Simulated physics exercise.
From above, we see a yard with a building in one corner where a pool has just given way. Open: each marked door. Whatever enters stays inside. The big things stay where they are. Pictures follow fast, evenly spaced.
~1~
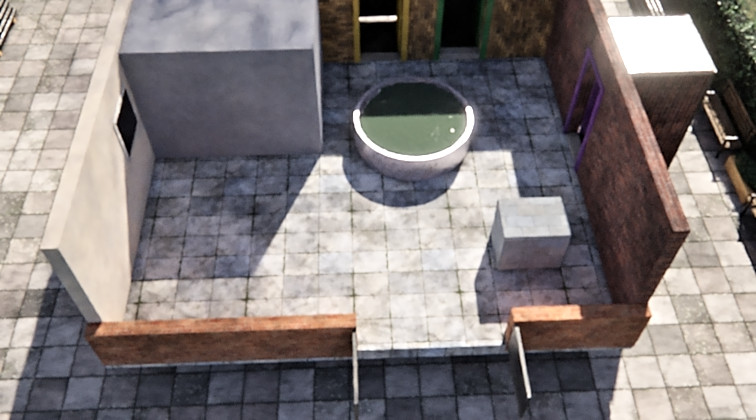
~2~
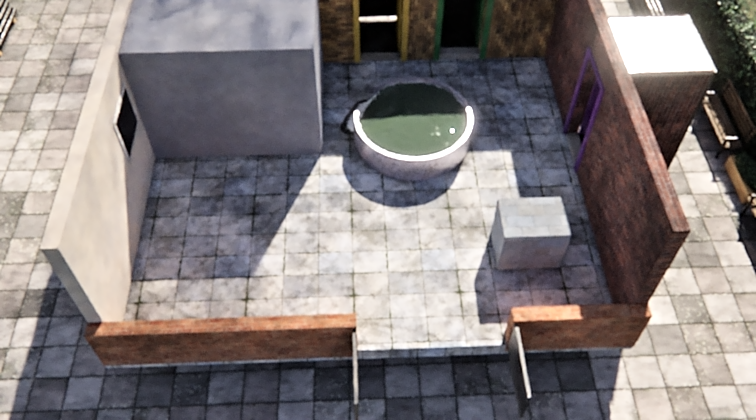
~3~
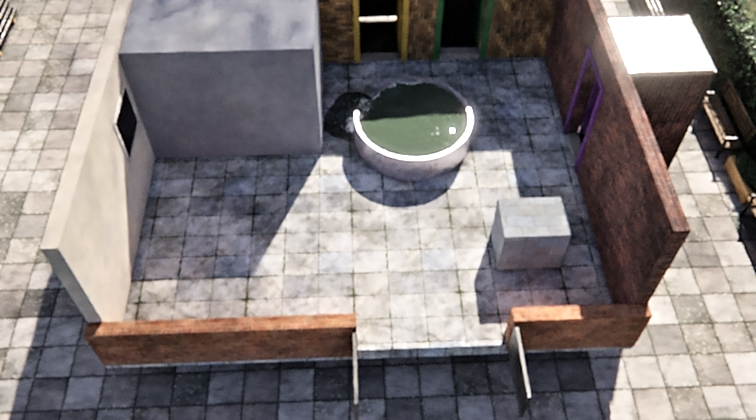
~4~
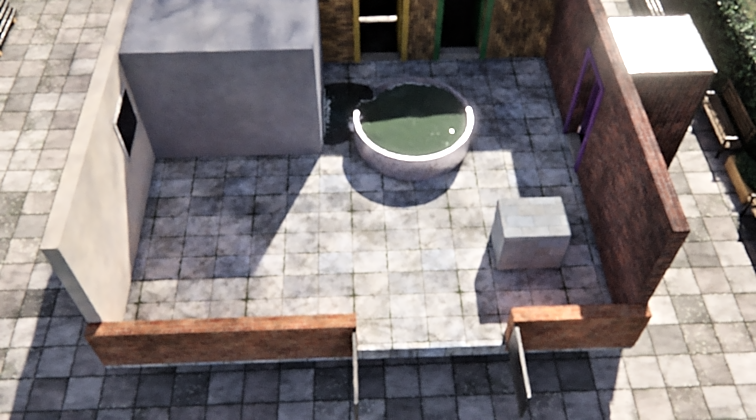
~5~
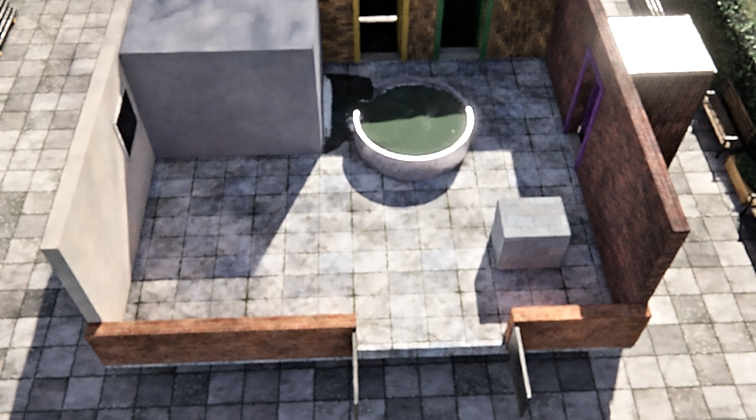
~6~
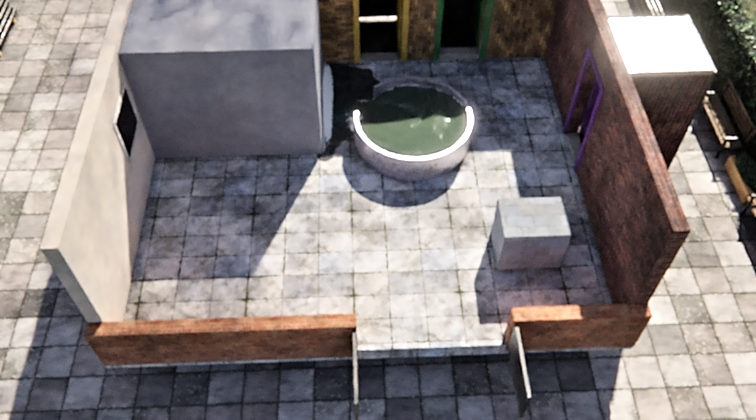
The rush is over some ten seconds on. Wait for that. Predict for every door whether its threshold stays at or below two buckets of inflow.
The green door stays at or below. The purple door stays at or below. The yellow door goes above two buckets.
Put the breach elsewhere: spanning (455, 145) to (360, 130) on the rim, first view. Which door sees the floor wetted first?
The one in purple.
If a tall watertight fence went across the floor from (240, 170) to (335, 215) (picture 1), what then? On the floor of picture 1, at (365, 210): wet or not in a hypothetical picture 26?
Answer: Covered.
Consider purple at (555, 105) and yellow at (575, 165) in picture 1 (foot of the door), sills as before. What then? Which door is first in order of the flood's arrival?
The flood hits the green-painted one before any other door.
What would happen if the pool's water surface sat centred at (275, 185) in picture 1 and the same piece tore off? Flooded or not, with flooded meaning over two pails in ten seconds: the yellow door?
Going one by one, I'd say the yellow door doesn't reach it.
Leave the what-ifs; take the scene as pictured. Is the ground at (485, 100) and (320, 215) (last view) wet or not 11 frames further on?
Taking them as listed, I'd call them not wet and soaked.
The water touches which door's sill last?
That would be the purple one.
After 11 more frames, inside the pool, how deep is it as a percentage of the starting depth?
About 66 %.
A moment on, water covers 5 % of the floor; the green door not reached, the purple door not reached, the yellow door wet at the sill, nothing in.
Next, water covers 20 % of the floor; the green door wet at the sill, nothing in, the purple door not reached, the yellow door under two buckets in.
Then, water covers 35 % of the floor; the green door wet at the sill, nothing in, the purple door not reached, the yellow door over two buckets in.
Later, water covers 50 % of the floor; the green door wet at the sill, nothing in, the purple door wet at the sill, nothing in, the yellow door far over two buckets in.
In the end, water covers 65 % of the floor; the green door wet at the sill, nothing in, the purple door under two buckets in, the yellow door far over two buckets in.
